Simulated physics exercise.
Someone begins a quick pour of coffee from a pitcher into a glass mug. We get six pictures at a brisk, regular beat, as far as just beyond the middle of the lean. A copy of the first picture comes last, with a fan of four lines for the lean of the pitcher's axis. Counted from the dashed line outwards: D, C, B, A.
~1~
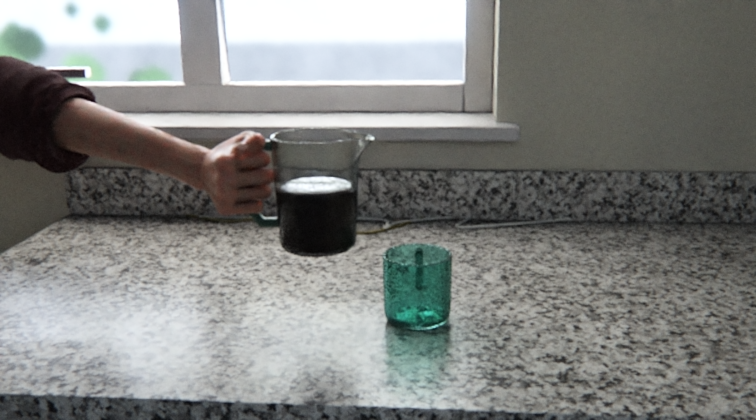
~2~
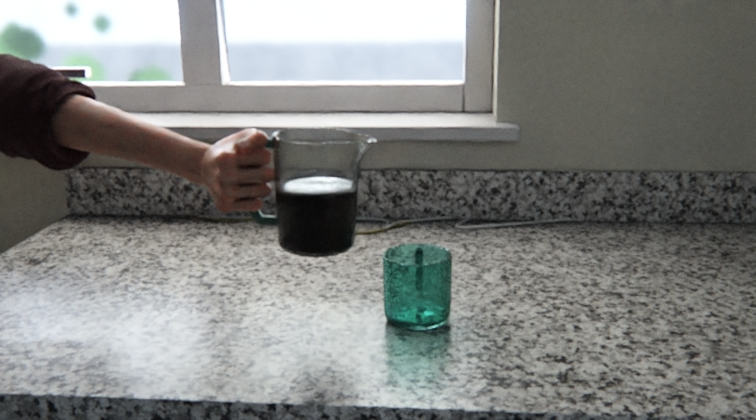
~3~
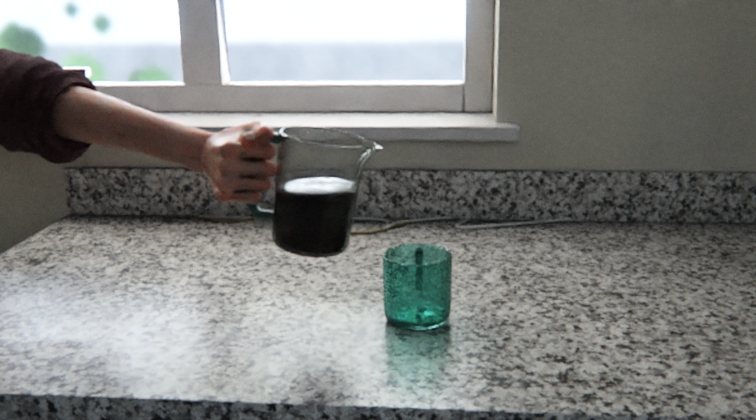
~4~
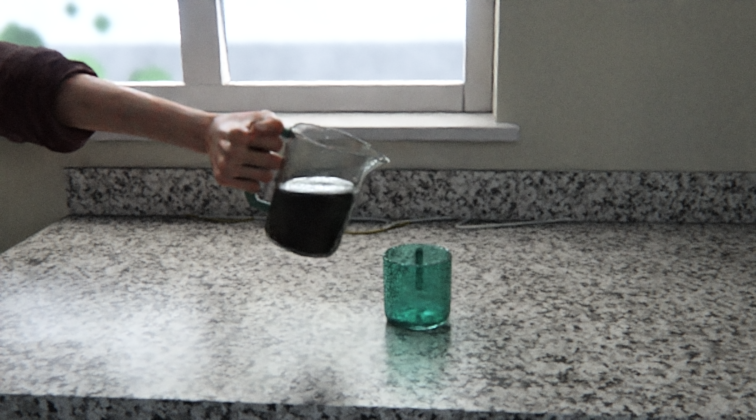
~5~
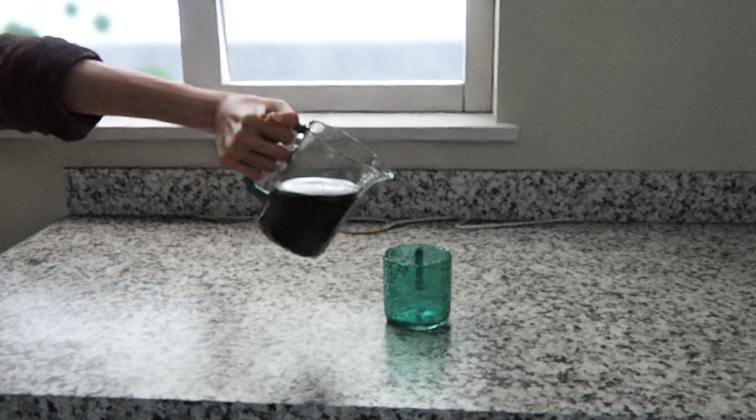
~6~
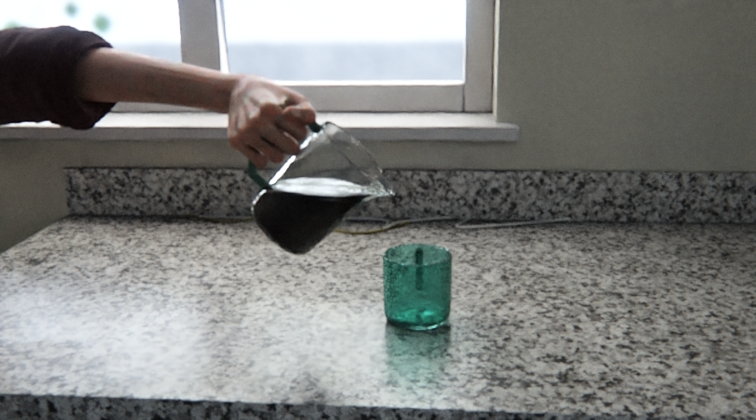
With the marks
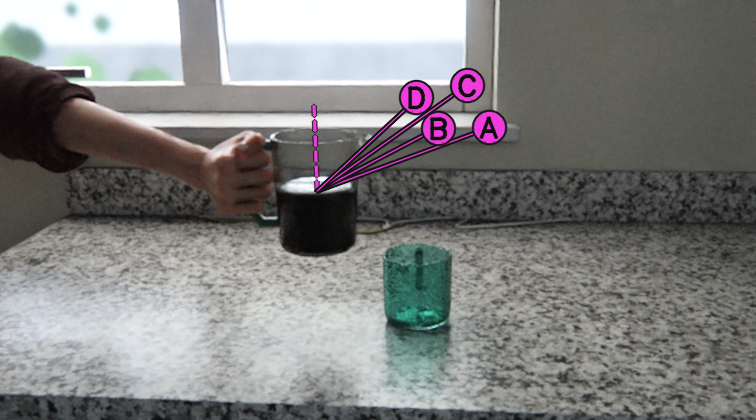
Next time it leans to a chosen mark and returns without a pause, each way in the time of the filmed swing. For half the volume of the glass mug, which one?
It is A.
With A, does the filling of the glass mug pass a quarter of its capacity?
Yes, it does.
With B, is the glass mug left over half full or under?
Under half.
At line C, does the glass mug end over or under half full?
Under half.
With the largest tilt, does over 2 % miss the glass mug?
No, it does not.
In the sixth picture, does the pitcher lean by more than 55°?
No.
In magenta, A at (473, 133); B at (422, 135); C at (453, 94); D at (404, 110).
With A, the glass mug ends with about 47 % of what it can hold.
With B, the glass mug ends with about 26 % of what it can hold.
With C, the glass mug ends with about 10 % of what it can hold.
With D, the glass mug ends with about 2 % of what it can hold.
